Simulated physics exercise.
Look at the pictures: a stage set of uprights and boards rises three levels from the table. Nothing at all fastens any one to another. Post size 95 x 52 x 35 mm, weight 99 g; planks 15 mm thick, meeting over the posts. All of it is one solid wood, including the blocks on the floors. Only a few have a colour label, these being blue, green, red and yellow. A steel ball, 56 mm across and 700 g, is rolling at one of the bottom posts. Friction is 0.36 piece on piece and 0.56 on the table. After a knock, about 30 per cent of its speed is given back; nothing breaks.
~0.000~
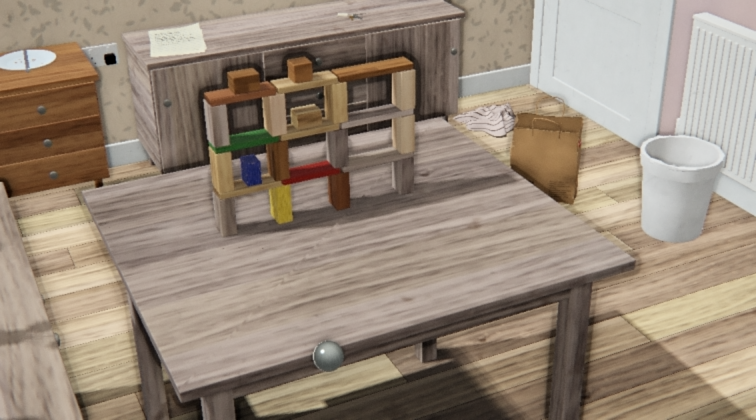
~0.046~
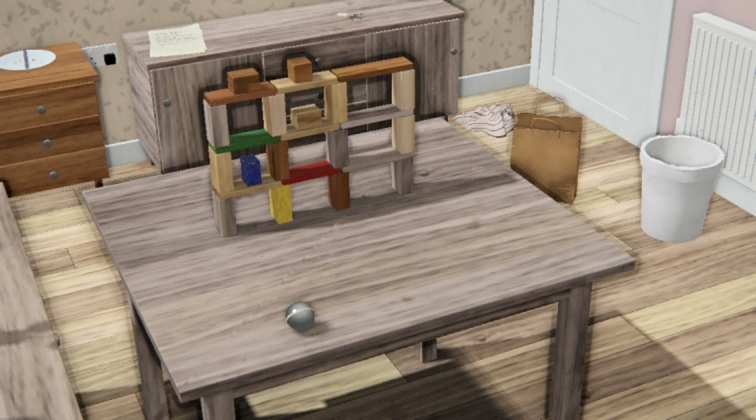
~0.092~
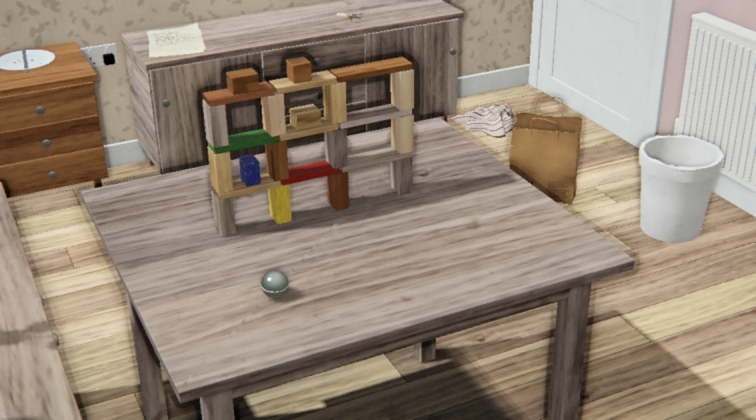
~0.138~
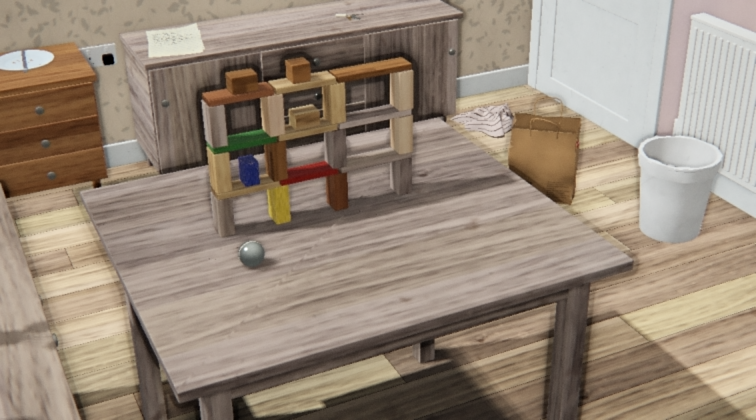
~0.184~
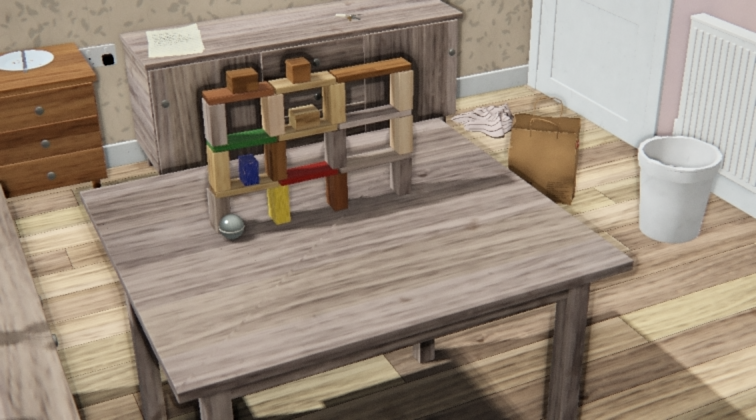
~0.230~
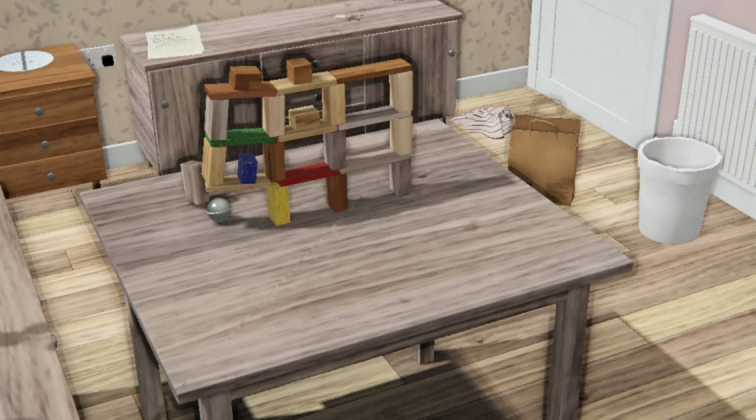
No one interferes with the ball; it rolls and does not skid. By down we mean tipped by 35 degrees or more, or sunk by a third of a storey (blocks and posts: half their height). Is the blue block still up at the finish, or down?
Down.
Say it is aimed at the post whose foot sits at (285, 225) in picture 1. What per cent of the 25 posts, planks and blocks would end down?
Changed setup: 100 per cent.
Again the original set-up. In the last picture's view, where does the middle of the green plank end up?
At about (240, 209).
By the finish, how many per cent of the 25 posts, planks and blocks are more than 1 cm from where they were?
35 in a hundred end up shifted.
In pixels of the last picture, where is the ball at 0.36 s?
Roughly at pixel (189, 168).
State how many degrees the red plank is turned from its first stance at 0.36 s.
Rotation: Approx. 0°.
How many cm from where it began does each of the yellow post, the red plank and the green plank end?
I'd estimate yellow at 0 cm, red at 0 cm and green at 20 cm.
After 0.36 s, ball still moving; 6 of the 25 pieces down; blue block 10° from how it stood, 33 mm lower; green plank 37° from how it stood, 37 mm lower.
After 0.56 s, ball still moving; 8 of the 25 pieces down; blue block on its side; green plank 69° from how it stood, 18 cm lower.
In the end (1.1 s), ball rolling away; 8 of the 25 pieces down; blue block on its side; green plank 63° from how it stood, 19 cm lower; yellow post 8 mm from its place. From the last view, middles, blue block near (197, 204), green plank near (240, 209).
